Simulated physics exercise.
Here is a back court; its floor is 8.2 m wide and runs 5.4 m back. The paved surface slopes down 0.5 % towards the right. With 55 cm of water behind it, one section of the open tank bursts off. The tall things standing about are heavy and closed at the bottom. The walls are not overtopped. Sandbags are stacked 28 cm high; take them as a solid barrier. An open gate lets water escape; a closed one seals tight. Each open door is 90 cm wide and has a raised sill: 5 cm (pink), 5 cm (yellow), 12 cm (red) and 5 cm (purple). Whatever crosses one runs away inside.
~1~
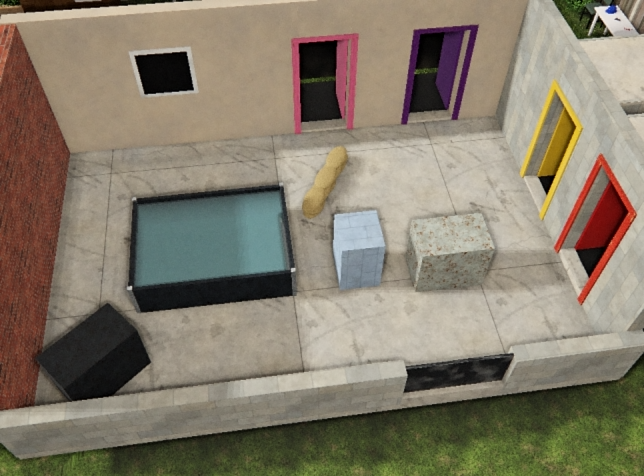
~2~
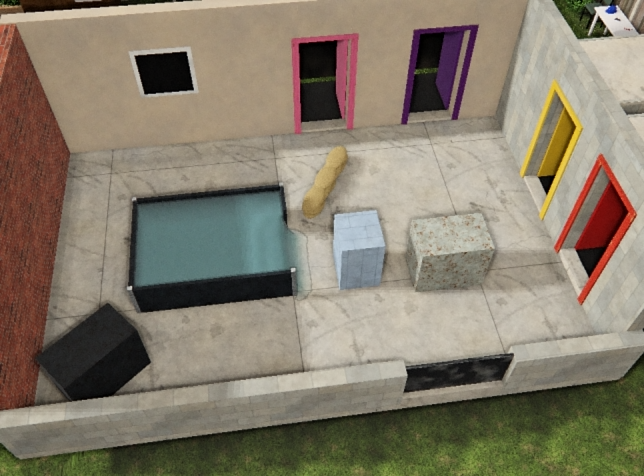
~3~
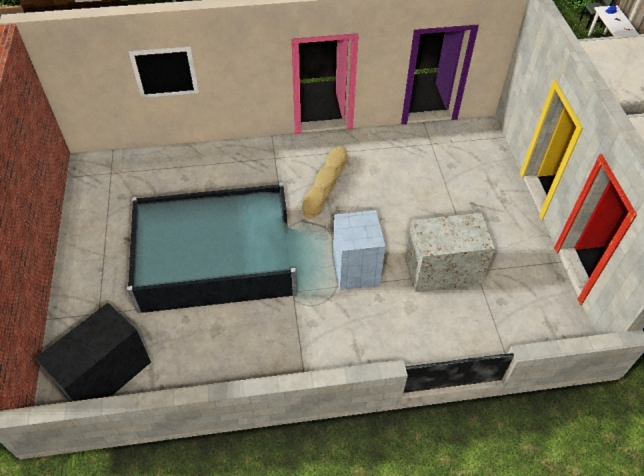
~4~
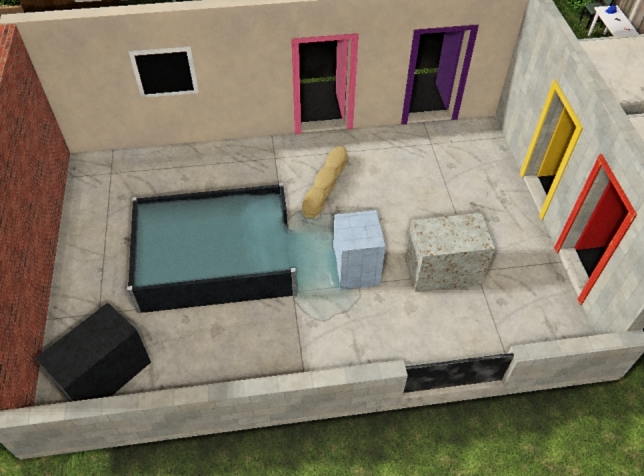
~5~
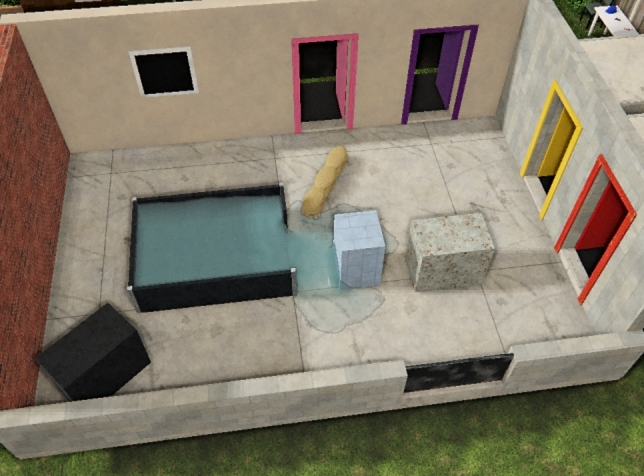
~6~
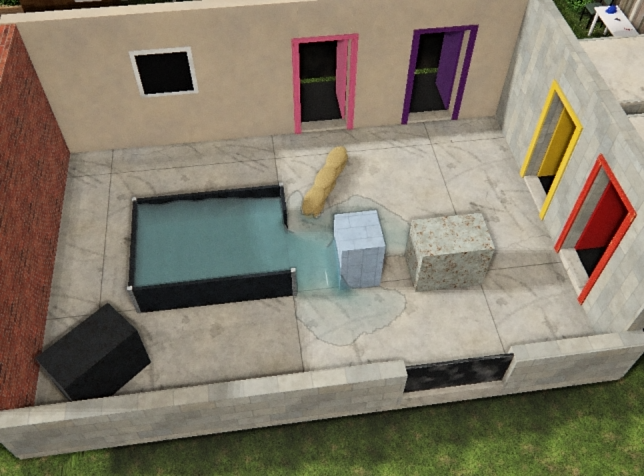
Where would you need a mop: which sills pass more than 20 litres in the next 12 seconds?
Within that time: At the pink door it stays under the limit; at the yellow door it exceeds the limit; at the red door it does not reach the limit; at the purple door it passes the limit.
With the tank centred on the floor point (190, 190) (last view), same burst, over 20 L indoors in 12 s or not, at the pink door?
Against that limit: Pink past it.
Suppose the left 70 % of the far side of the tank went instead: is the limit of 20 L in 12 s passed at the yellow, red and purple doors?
Then: Yellow below, red below, purple under.
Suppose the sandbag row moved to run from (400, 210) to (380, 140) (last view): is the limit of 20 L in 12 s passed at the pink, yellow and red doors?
Then: Pink above, yellow above, red under.
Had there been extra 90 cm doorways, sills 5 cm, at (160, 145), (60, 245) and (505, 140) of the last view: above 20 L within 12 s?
In turn: Under, not over, over.
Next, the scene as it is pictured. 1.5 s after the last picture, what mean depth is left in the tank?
About 29 cm.
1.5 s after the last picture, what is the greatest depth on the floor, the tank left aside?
Roughly 36 cm.
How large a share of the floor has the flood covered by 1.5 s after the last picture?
Near 45 per cent is wet.
Then, 0.7 s after the last picture water covers 25 % of the floor and is deepest (42 cm) near (324, 267); pink door not reached, yellow door not reached, red door not reached, purple door not reached.
Then, 1.5 s after the last picture water covers 45 % of the floor and is deepest (36 cm) near (324, 267); pink door not reached, yellow door 8 cm at the sill, 7 L in, red door not reached, purple door not reached.
Then, 2.8 s after the last picture water covers 55 % of the floor and is deepest (23 cm) near (482, 122); pink door 2 cm at the sill, 0 L in, yellow door 11 cm at the sill, 38 L in, red door 11 cm at the sill, 0 L in, purple door 10 cm at the sill, 15 L in.
Then, 6.3 s after the last picture water covers 70 % of the floor and is deepest (12 cm) near (325, 276); pink door 3 cm at the sill, 0 L in, yellow door 11 cm at the sill, 108 L in, red door 8 cm at the sill, 1 L in, purple door 9 cm at the sill, 66 L in.
Then, 11.3 s after the last picture water covers 90 % of the floor and is deepest (10 cm) near (491, 122); pink door 6 cm at the sill, 5 L in, yellow door 9 cm at the sill, 151 L in, red door 6 cm at the sill, 1 L in, purple door 7 cm at the sill, 108 L in.
